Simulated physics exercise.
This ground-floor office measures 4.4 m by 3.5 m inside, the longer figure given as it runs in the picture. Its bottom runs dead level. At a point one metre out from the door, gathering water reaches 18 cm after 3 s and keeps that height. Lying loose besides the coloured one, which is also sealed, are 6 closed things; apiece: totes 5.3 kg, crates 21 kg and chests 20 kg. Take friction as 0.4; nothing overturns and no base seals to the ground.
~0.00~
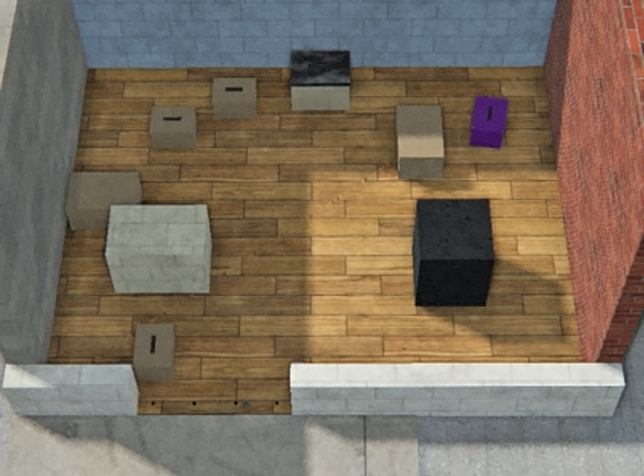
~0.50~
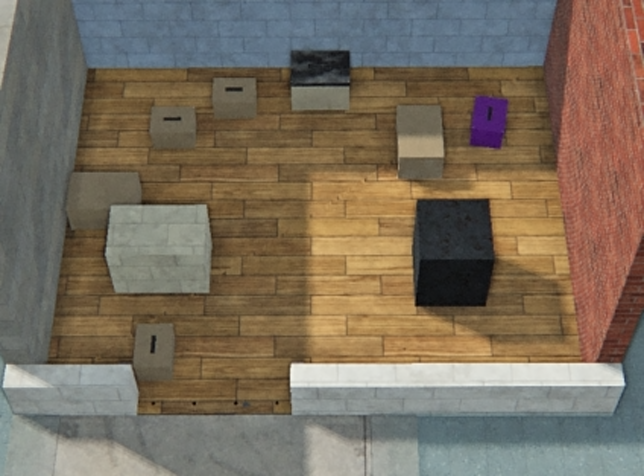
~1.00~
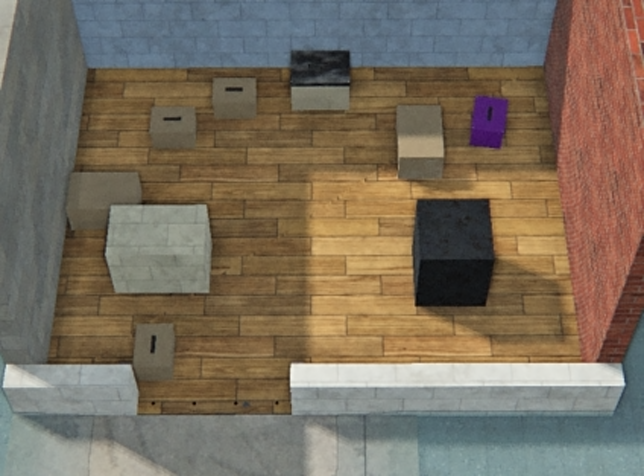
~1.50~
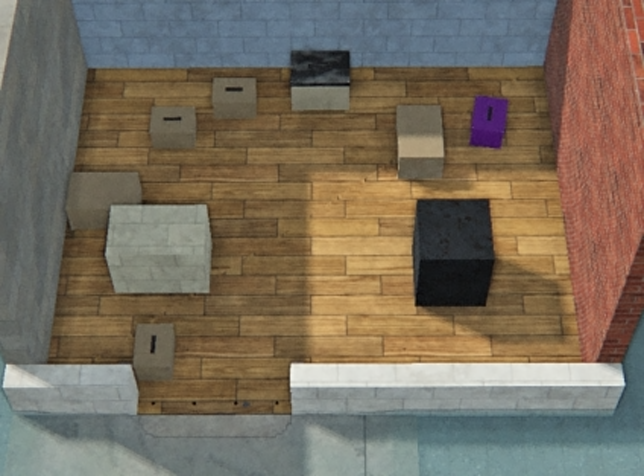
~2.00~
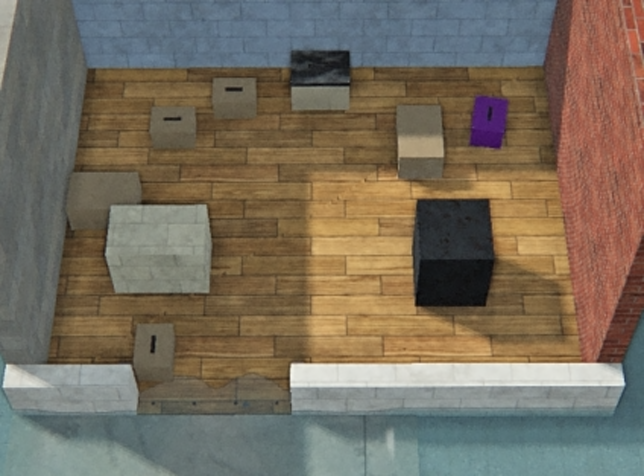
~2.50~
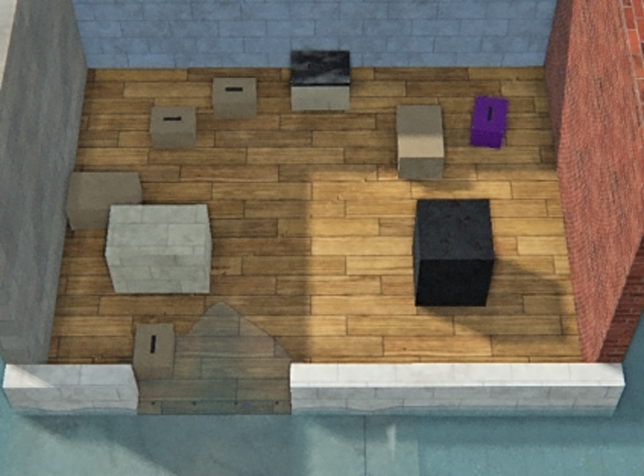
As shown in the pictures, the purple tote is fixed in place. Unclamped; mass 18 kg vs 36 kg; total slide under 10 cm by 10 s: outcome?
Lower mass holds.
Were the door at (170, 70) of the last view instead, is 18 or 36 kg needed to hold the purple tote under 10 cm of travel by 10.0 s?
Result: Lighter option suffices.
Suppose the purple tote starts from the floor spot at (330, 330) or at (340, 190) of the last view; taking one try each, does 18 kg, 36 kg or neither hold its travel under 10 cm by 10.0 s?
Respectively, the light option succeeds and the light option succeeds.
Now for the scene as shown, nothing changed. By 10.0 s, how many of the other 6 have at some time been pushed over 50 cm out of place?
I make that 2.
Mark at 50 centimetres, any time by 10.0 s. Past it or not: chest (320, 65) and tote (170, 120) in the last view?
Falls short; falls short.
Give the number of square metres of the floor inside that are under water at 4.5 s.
Flooded: Near 6.5 m2.
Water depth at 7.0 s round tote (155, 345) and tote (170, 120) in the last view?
Depth approx. 9 cm / 1 cm.
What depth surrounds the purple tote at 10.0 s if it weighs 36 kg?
Close to 10 cm deep.
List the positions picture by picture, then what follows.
The first picture shows the purple tote at (490, 114) rests on the ground; 0.0 m2 under water; 0 of 7 have shifted.
The second picture shows the purple tote at (490, 114), on the bottom; water covers 0.0 m2; 0 of 7 have shifted.
The third picture shows the purple tote at (490, 114), on the bottom; 0.0 m2 under water; 0 of 7 have shifted.
The fourth picture shows the purple tote at (490, 114) rests on the ground; 0.0 m2 under water; 0 of 7 have shifted.
The fifth picture shows the purple tote at (490, 114) rests on the ground; 0.1 m2 under water; 0 of 7 have shifted.
The sixth picture shows the purple tote at (490, 114), on the bottom; 0.6 m2 under water; 0 of 7 have shifted.
After 3.5 s the purple tote would be 0 cm from its start with 18 kg and 0 cm from its start with 36 kg; 0 cm of water round it then.
After 4.5 s the purple tote would be 0 cm from its start with 18 kg and 0 cm from its start with 36 kg; 0 cm of water round it then.
After 7.0 s the purple tote would be 0 cm from its start with 18 kg and 0 cm from its start with 36 kg; 3 cm of water round it then.
After 10.0 s the purple tote would be 0 cm from its start with 18 kg and 0 cm from its start with 36 kg; 10 cm of water round it then.
